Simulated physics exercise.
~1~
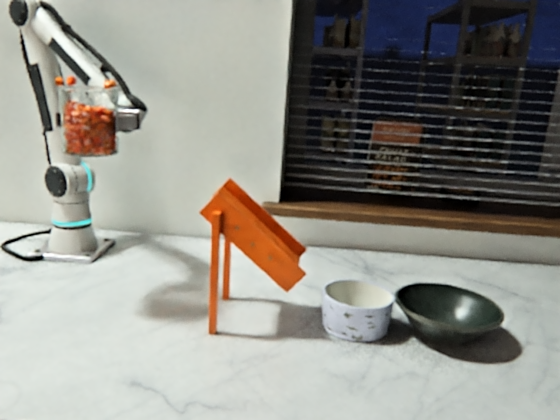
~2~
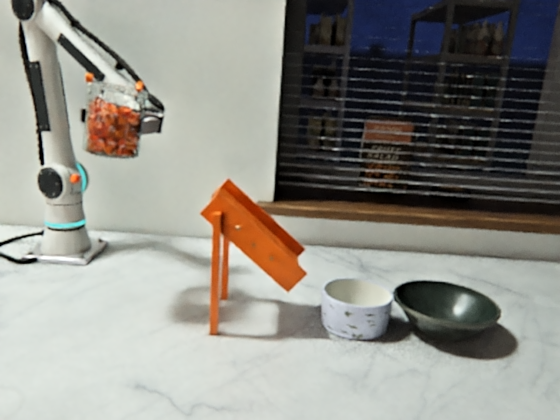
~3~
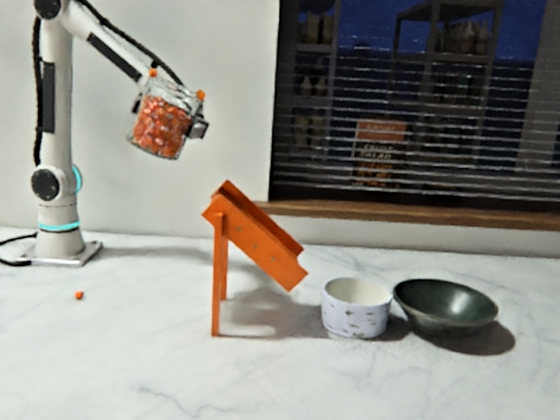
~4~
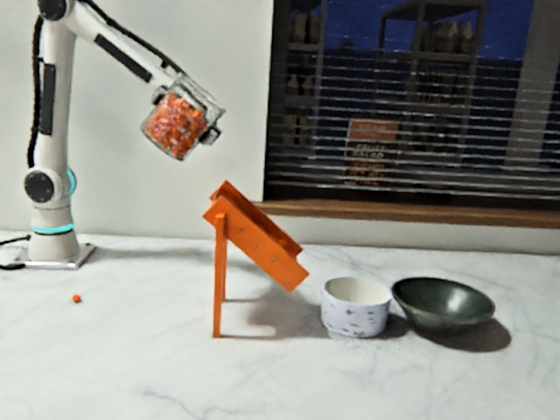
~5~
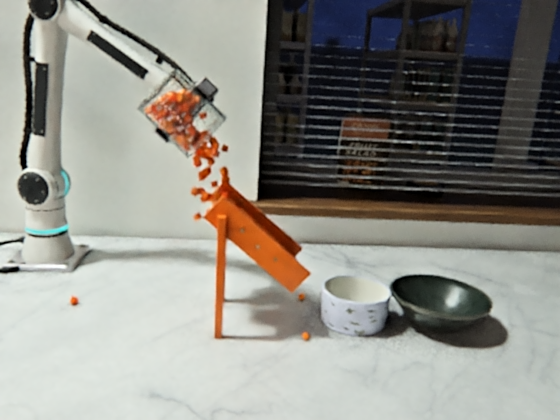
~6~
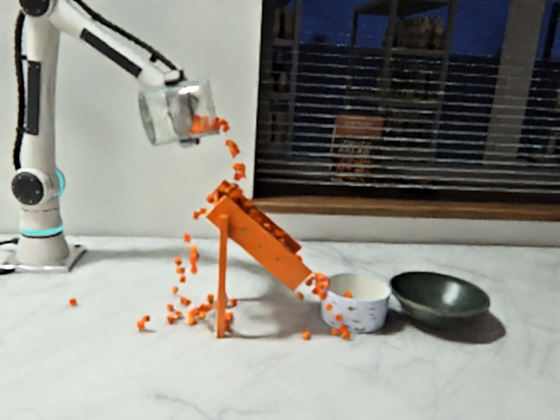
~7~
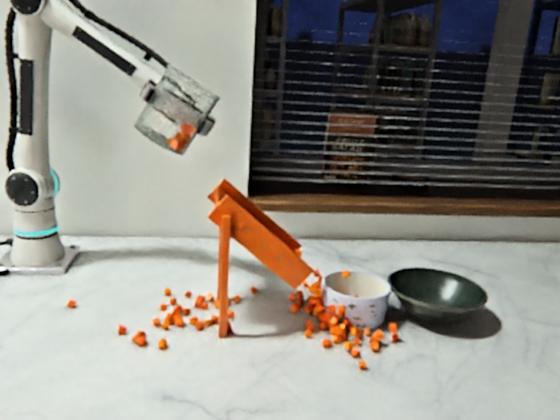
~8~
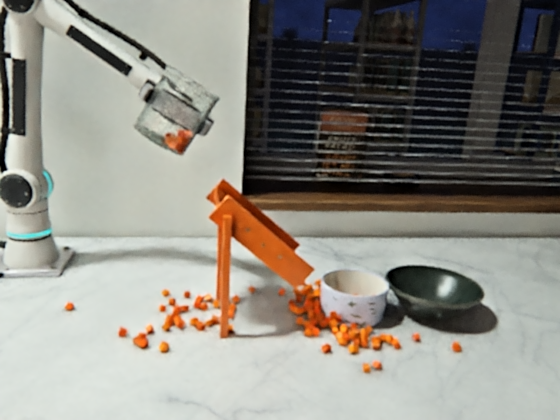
To begin with, a robot arm on the left holds a clear cup full of small orange dice beside a sloping orange chute, with a white bowl and a dark green bowl to the right. The arm carries the cup rightwards, and one piece drops onto the marble table. It then tips the cup steeply above the chute, and the dice tumble out. Some slide down the chute, while many spill around its legs and the white bowl. Finally the arm tilts the cup partly back, leaving a few dice inside and most scattered across the table.
